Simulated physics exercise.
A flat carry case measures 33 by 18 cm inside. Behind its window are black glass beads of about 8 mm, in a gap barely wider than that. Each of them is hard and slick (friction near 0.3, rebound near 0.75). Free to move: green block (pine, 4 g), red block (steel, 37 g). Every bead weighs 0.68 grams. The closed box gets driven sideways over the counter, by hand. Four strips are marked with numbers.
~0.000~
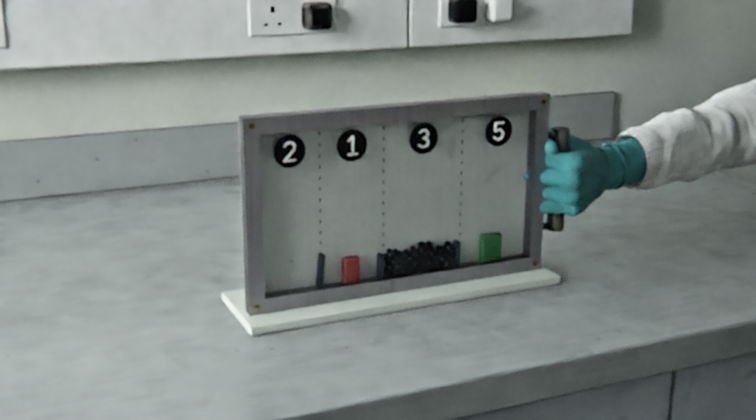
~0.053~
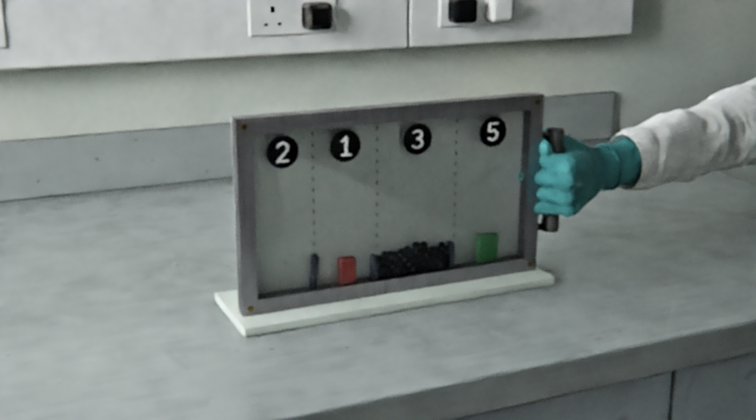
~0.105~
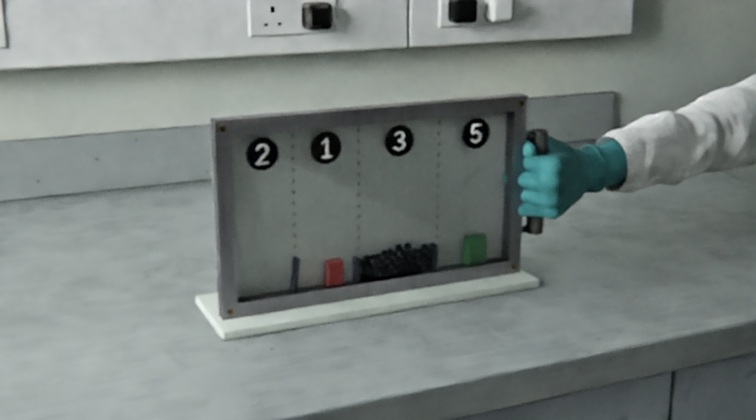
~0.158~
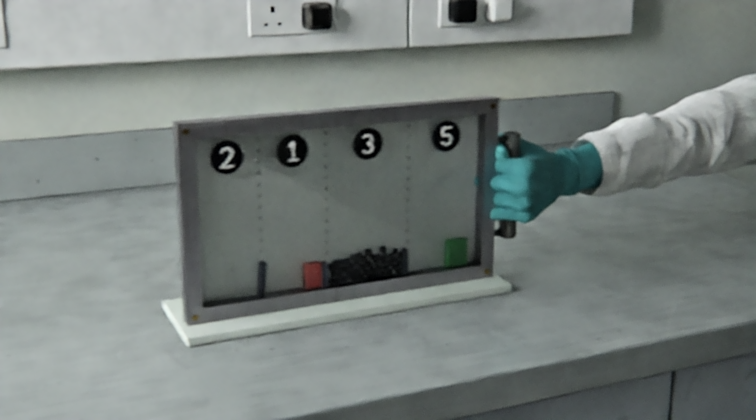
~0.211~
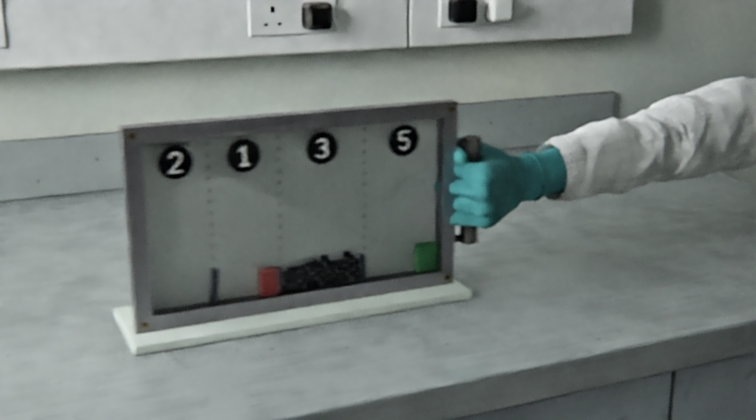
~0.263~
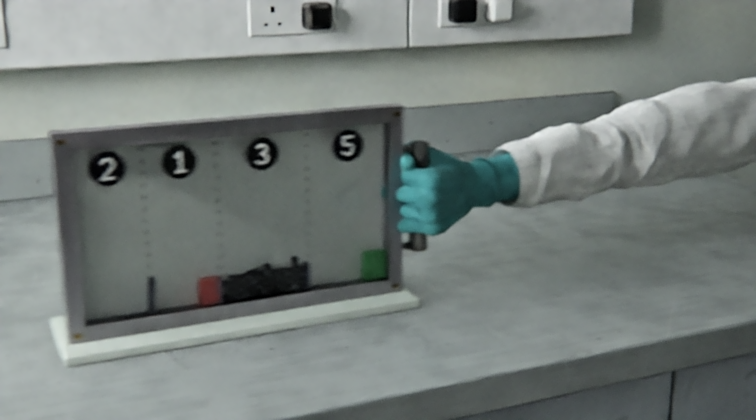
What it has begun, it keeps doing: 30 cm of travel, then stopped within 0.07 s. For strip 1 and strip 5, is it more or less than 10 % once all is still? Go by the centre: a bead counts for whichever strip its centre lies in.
No. 1: More; no. 5: Less than 10 %.
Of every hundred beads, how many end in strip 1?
Some 20 per cent.
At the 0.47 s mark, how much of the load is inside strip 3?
Around 80 percent.
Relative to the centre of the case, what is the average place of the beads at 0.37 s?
Right by about 1 cm and below by about 7 cm.
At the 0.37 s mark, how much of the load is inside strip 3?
Share: Some 95 %.
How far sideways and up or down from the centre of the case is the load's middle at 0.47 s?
The middle sits around 1 cm left and 7 cm below.
After 0.37 s, it is 30 cm to the left; the beads' middle is 1 cm right of and 7 cm below the centre; no. 1, 5 %, no. 3, 95 %.
After 0.47 s, it is 30 cm to the left; the beads' middle is 1 cm left of and 7 cm below the centre; no. 1, 15 %, no. 2, 5 %, no. 3, 80 %.
After 0.62 s, it is 30 cm to the left; the beads' middle is 1 cm left of and 7 cm below the centre; no. 1, 20 %, no. 2, 5 %, no. 3, 75 %.
At rest by 1.5 s, it is 30 cm to the left; no. 1, 20 %, no. 2, 5 %, no. 3, 75 %, no. 5, 0 %.
